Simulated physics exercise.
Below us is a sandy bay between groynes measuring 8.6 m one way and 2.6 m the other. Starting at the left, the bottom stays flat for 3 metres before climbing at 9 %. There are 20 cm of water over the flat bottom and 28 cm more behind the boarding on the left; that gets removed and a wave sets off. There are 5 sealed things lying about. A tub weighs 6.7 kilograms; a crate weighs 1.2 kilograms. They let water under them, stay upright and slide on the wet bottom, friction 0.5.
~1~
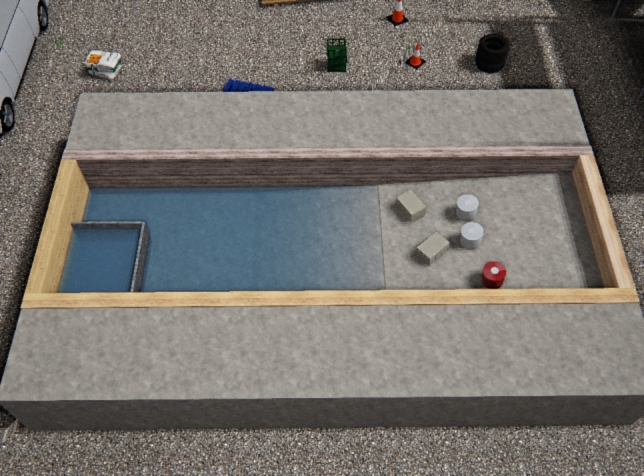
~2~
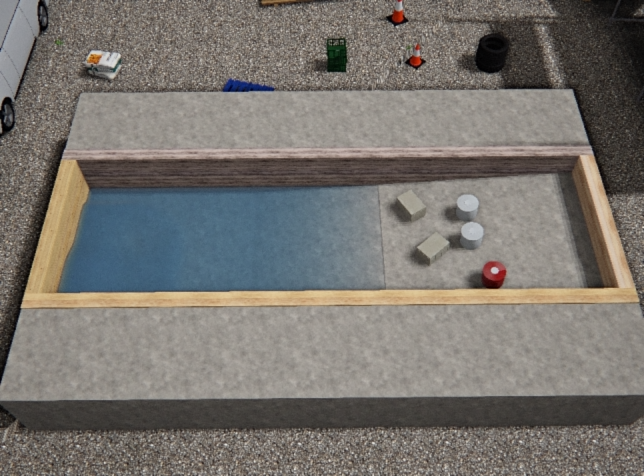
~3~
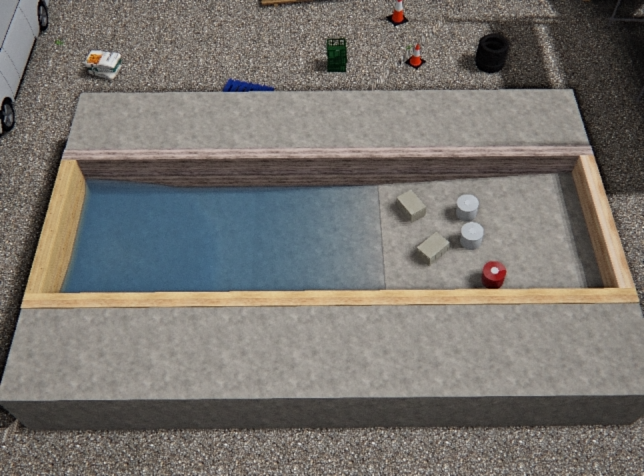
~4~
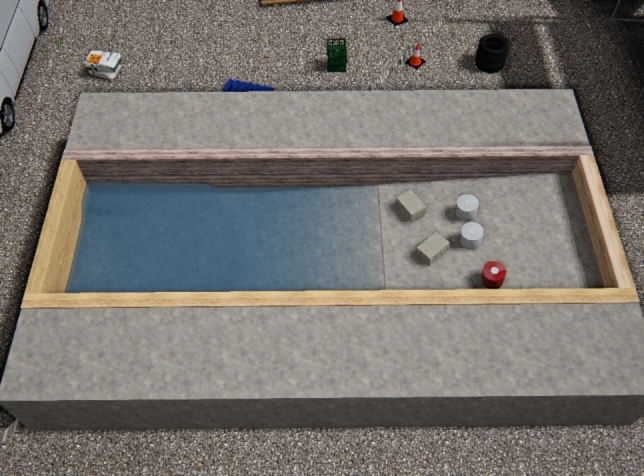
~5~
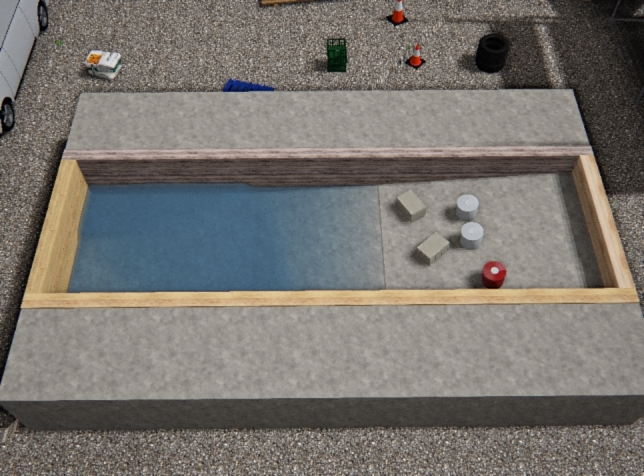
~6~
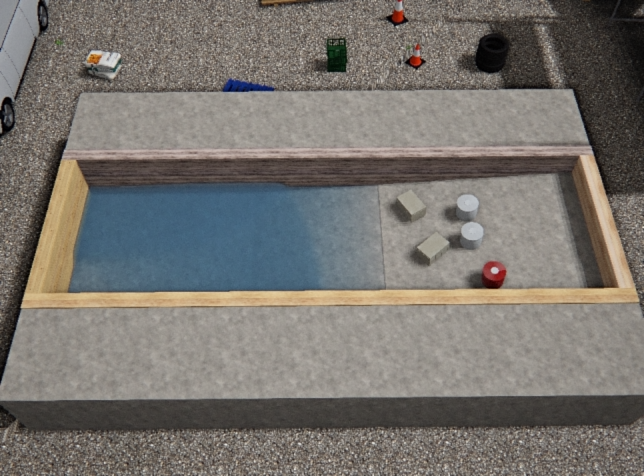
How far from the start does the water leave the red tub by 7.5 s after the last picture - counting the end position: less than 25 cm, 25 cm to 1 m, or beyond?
Red tub - near the start.
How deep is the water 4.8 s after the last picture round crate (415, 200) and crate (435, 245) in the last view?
I'd put it at 9 cm and 4 cm respectively.
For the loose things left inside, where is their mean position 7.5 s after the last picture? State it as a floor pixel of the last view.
The centre sits near (399, 249).
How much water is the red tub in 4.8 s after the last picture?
Somewhere close to 1 cm.
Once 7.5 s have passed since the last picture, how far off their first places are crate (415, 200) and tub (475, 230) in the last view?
First 250 cm, then 0 cm.
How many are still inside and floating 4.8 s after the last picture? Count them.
The count is 2.
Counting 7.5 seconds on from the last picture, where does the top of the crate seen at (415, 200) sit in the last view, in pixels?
Estimated top position: Near (279, 205).
Then, 0.6 s after the last picture the red tub is near (496, 271), 0.0 m from its start, aground; 0 afloat.
Then, 2.5 s after the last picture the red tub is near (496, 271), 0.0 m from its start, aground; 2 afloat.
Then, 4.8 s after the last picture the red tub is near (496, 271), 0.0 m from its start, aground; 2 afloat.
Then, 7.5 s after the last picture the red tub is near (496, 271), 0.0 m from its start, aground; 2 afloat.
